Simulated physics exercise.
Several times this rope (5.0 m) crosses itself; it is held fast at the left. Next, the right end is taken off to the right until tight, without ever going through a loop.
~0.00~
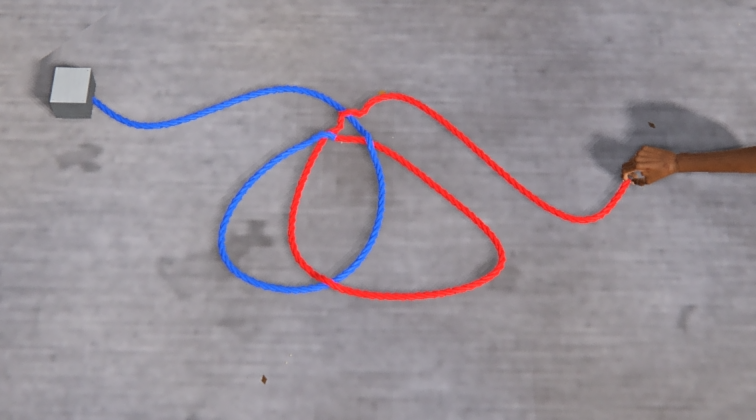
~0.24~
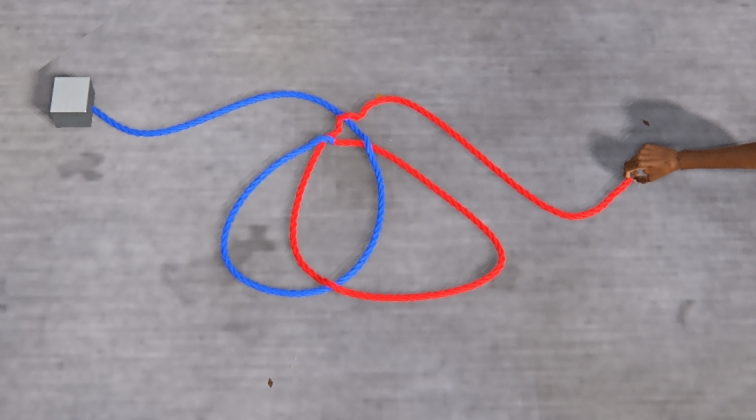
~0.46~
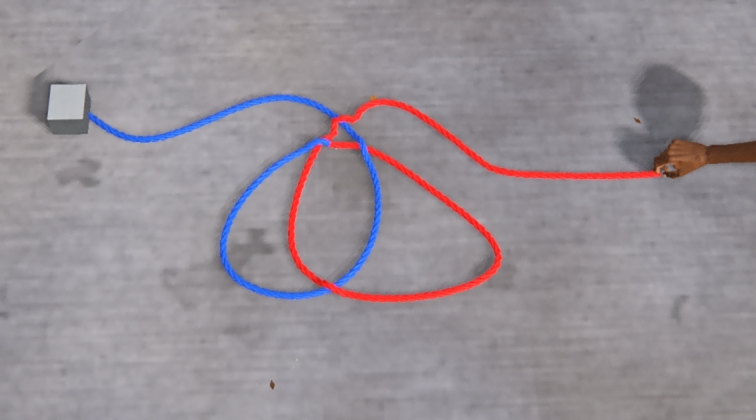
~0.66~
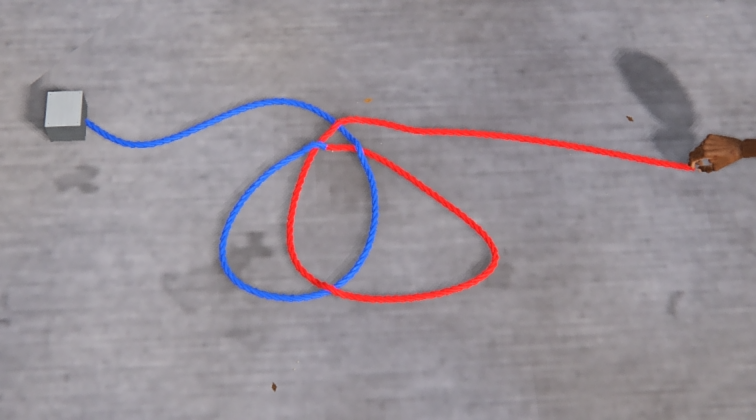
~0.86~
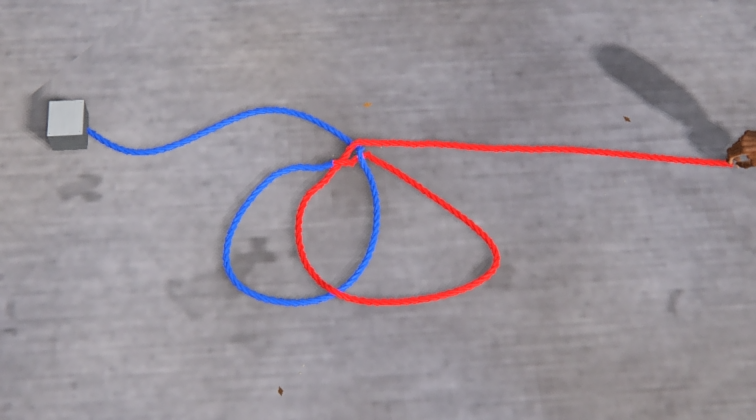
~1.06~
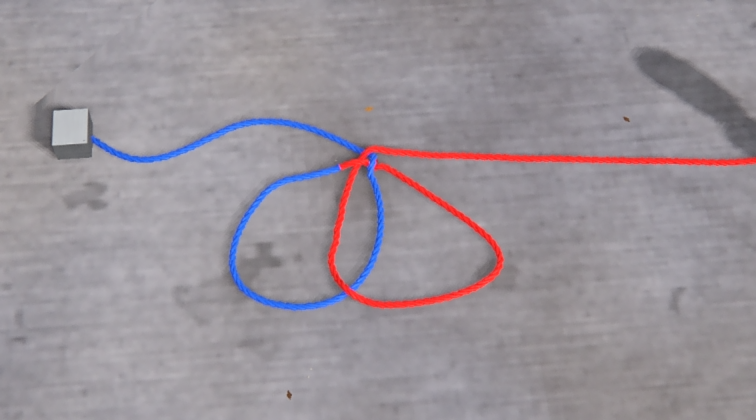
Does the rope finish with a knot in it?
Yes.
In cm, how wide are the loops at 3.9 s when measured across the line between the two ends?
Some 46 cm.
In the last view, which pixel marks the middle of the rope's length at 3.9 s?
(429, 151).
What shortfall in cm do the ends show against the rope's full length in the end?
Measured value: Around 160 cm.
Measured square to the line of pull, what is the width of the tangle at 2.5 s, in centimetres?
Width: Approx. 54 cm.
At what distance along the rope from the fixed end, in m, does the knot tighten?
Distance from fixed end: Around 1.0 m.
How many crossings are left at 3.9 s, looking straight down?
The count comes to 6.
After 2.5 s, the ends are 2.8 m apart, loops still 54 cm across.
After 3.9 s, the ends are 3.4 m apart, loops still 47 cm across.
After 5.3 s, the ends are 3.4 m apart, loops still 47 cm across.
After 6.7 s, the ends are 3.4 m apart, loops still 47 cm across.
After 7.0 s, the ends are 3.4 m apart, loops still 47 cm across.
